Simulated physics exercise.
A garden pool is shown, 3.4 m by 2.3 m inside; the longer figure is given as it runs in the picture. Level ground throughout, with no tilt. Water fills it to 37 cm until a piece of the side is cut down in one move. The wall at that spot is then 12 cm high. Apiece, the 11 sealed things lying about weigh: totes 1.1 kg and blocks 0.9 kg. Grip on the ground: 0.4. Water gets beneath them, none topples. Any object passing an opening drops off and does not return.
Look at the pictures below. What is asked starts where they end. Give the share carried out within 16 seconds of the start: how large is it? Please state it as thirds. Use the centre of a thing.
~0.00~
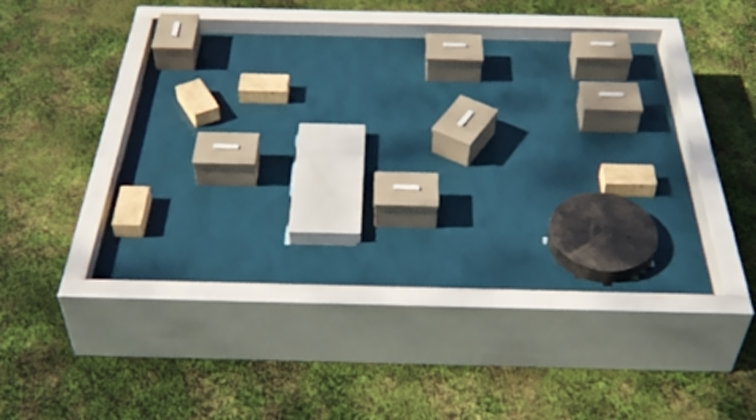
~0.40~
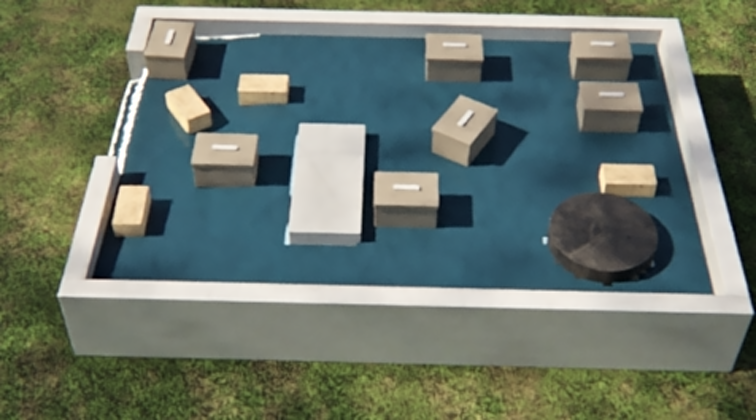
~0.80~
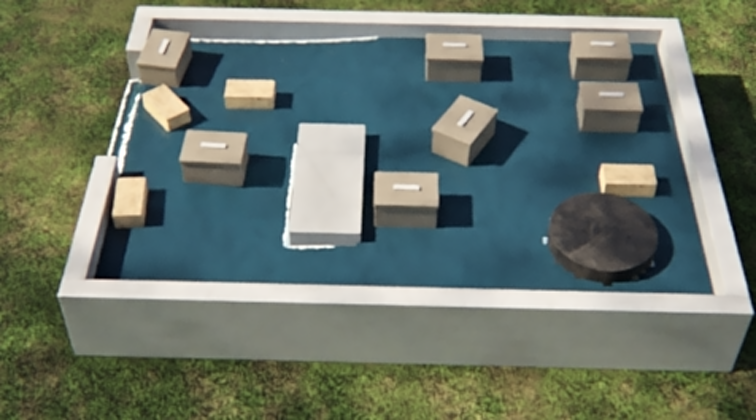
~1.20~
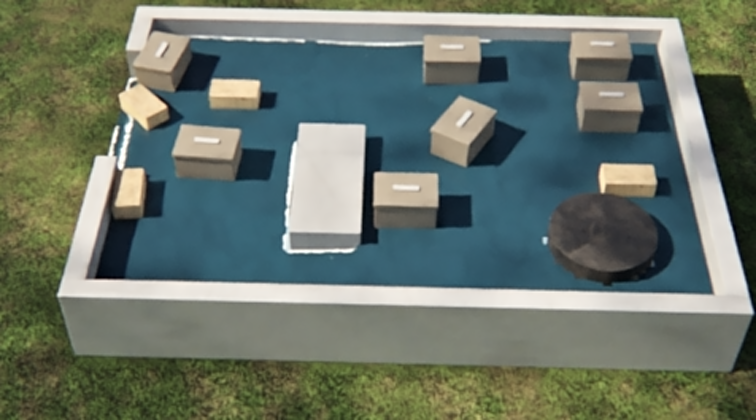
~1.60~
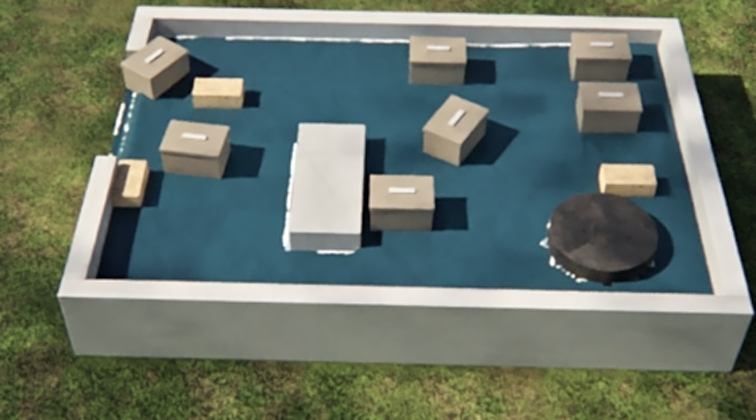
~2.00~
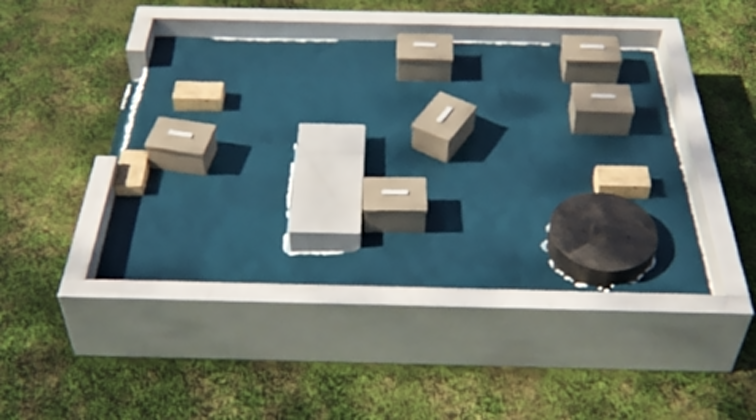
That would be somewhere from one to two thirds.
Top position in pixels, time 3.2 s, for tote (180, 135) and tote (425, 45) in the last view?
About (158, 115) for the first and (380, 49) for the second.
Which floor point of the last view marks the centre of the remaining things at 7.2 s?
Near (450, 165).
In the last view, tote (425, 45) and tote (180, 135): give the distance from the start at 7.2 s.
100 cm; gone out.
After 3.2 s 4 of 11 are out; 7 afloat.
After 7.2 s 5 of 11 are out; 6 afloat.
After 12.0 s 5 of 11 are out; 6 afloat.
After 16.0 s 6 of 11 are out; 5 afloat.
